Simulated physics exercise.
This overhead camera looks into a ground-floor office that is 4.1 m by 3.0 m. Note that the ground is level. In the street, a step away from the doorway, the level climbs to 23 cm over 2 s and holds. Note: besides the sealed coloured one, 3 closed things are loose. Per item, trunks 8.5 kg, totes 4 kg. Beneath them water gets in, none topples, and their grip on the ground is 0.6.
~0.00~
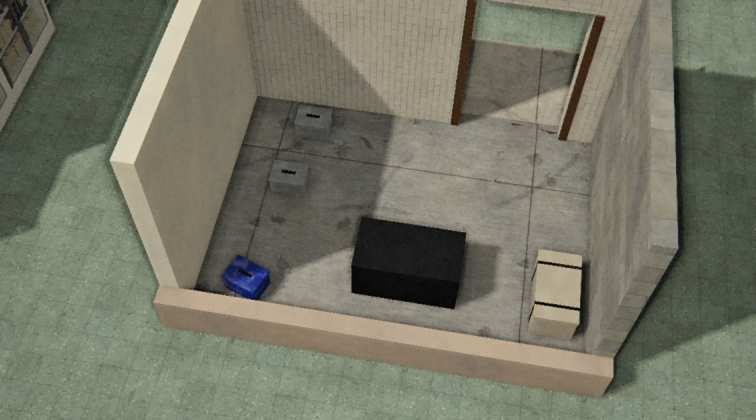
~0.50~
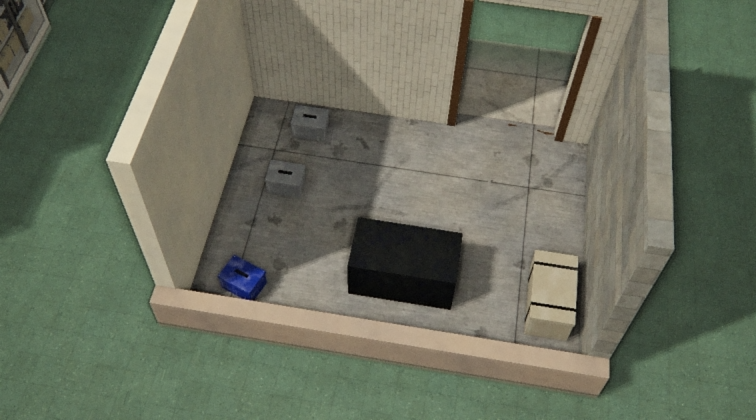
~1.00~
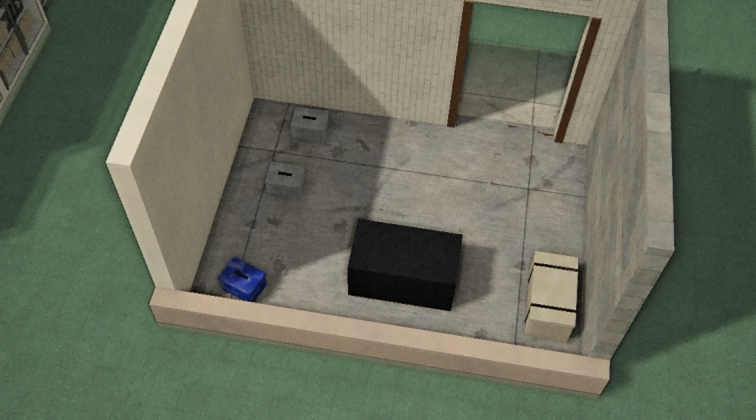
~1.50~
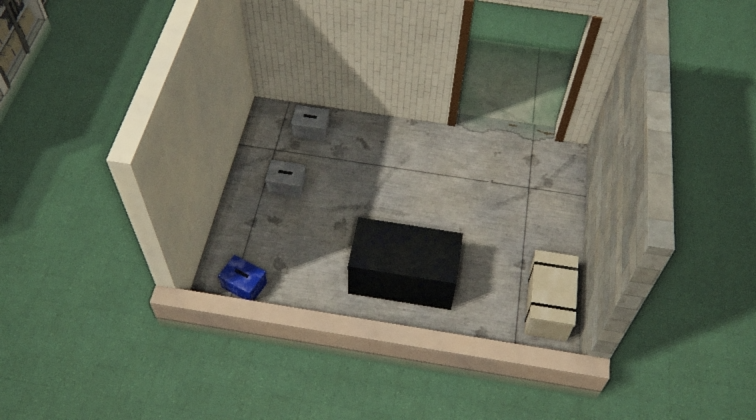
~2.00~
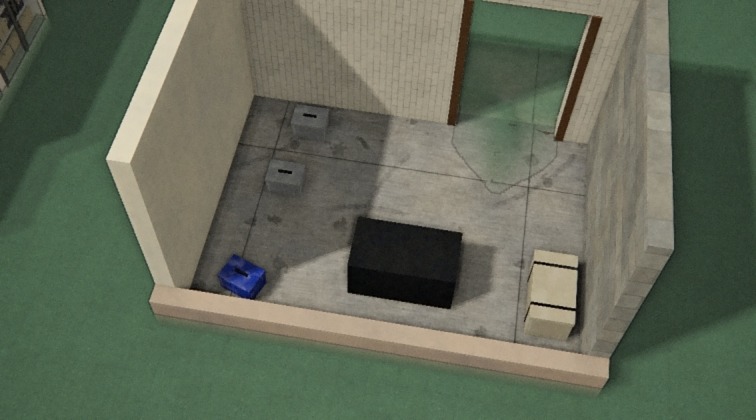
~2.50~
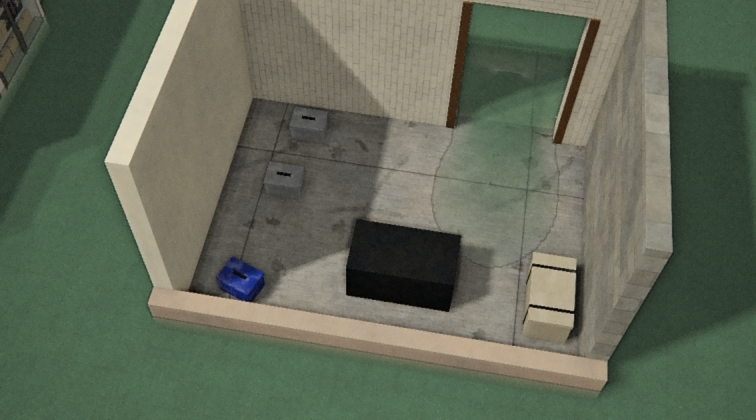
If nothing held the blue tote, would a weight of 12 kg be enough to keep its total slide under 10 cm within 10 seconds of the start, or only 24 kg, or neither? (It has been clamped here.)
My call: It requires the heavier amount.
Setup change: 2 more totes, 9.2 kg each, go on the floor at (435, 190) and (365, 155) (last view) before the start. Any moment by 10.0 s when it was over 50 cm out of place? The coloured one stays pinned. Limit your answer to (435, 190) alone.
Its shift comes out greater than that.
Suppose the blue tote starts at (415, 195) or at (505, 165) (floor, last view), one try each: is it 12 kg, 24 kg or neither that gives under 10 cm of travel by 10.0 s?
In turn: Only the larger holds; neither is enough.
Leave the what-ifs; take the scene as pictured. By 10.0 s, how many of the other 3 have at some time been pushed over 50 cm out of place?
The total is 3.
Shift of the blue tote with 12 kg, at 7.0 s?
Roughly 30 cm.
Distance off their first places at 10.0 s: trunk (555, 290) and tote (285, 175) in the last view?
80 cm, 200 cm.
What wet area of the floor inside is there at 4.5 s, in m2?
8.5 m2.
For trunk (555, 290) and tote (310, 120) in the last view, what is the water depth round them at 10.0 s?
Around 17 cm and 10 cm.
After 3.5 s the blue tote would be 0 cm from its start with 12 kg and 0 cm from its start with 24 kg; 0 cm of water round it then.
After 4.5 s the blue tote would be 0 cm from its start with 12 kg and 0 cm from its start with 24 kg; 2 cm of water round it then.
After 7.0 s the blue tote would be 30 cm from its start with 12 kg and 0 cm from its start with 24 kg; 12 cm of water round it then.
After 10.0 s the blue tote would be 69 cm from its start with 12 kg and 0 cm from its start with 24 kg; 13 cm of water round it then.
